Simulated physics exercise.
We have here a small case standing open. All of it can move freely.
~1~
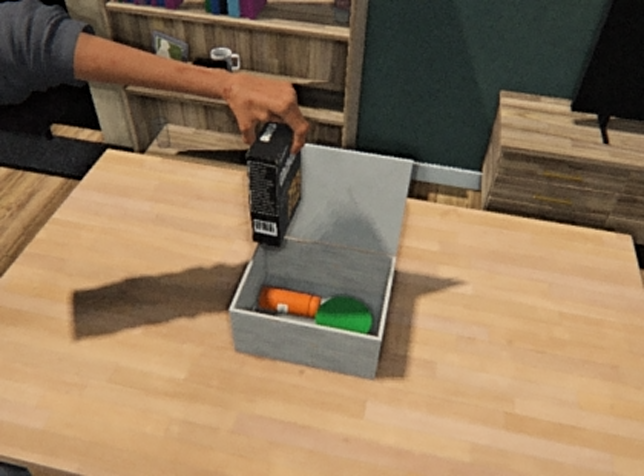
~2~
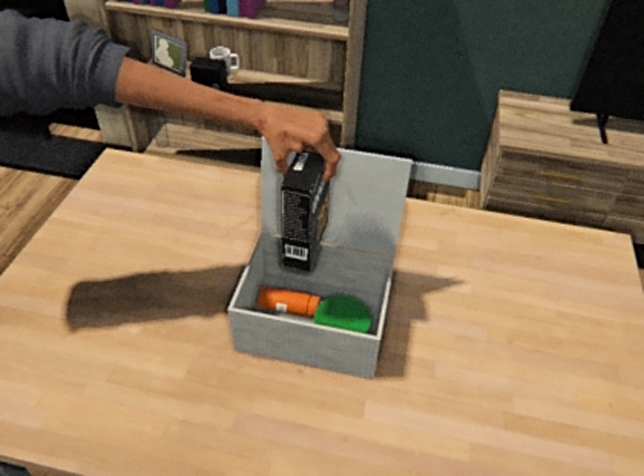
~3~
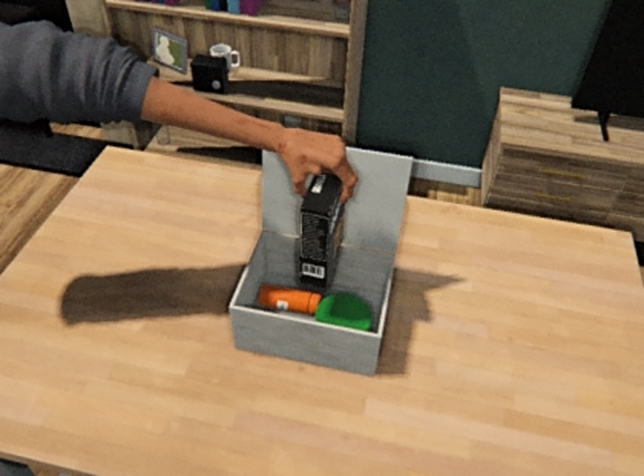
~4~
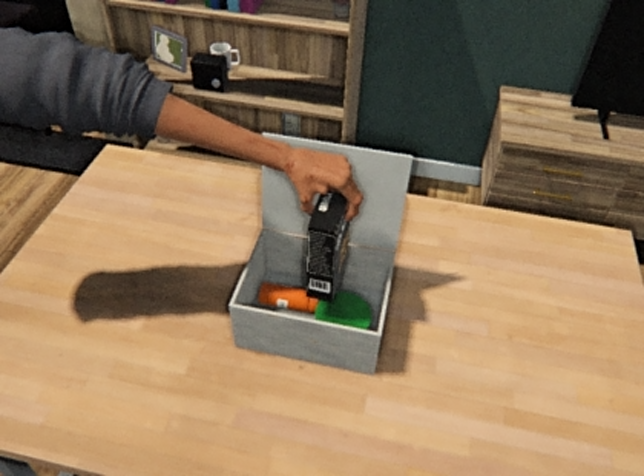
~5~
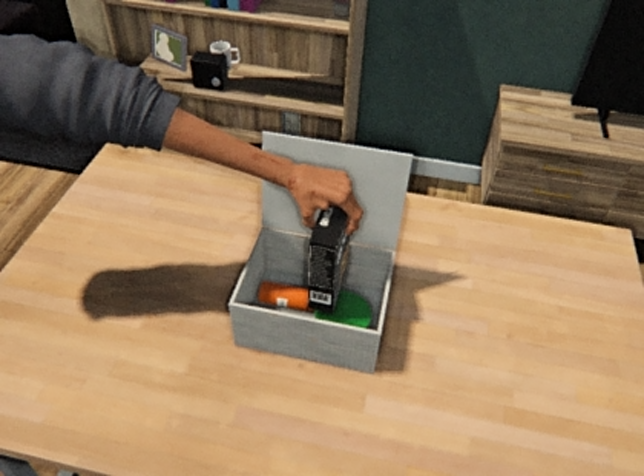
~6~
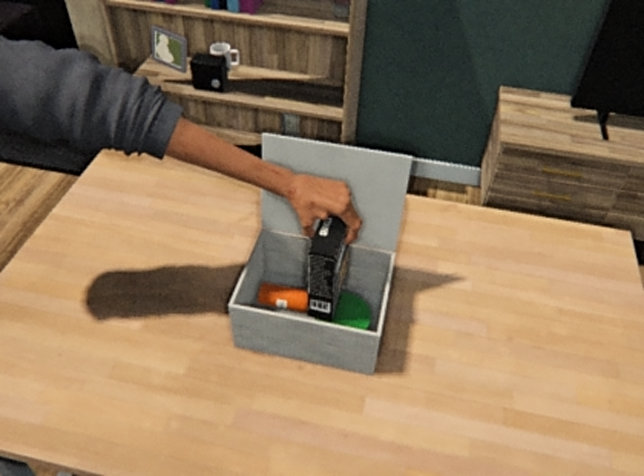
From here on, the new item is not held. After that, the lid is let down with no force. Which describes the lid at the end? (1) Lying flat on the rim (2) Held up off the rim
Option 2: Held up off the rim.
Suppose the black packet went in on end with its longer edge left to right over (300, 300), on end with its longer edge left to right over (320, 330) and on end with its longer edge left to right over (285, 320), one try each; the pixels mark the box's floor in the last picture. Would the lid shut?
Trial 1: Lid propped open. Trial 2: Lid propped open. Trial 3: Lid propped open.
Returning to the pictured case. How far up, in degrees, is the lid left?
Lid angle from rim - close to 50°.
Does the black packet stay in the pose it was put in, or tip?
Well, it ends up skewed.
Then, 0.60 s on from there, black packet turned 44° from how it was put near (298, 258).
Then, 1.20 s on from there, lid starting down; black packet turned 60° from how it was put near (285, 268).
Then, 1.80 s on from there, lid 68° above the rim; black packet turned 60° from how it was put near (284, 272).
Then, 3.10 s on from there, lid 54° above the rim; black packet turned 60° from how it was put near (284, 277).
In the end, lid 49° above the rim; toppled in the box, black packet; the other 2 unmoved. At the end, from the last picture's camera, black packet near (285, 280).
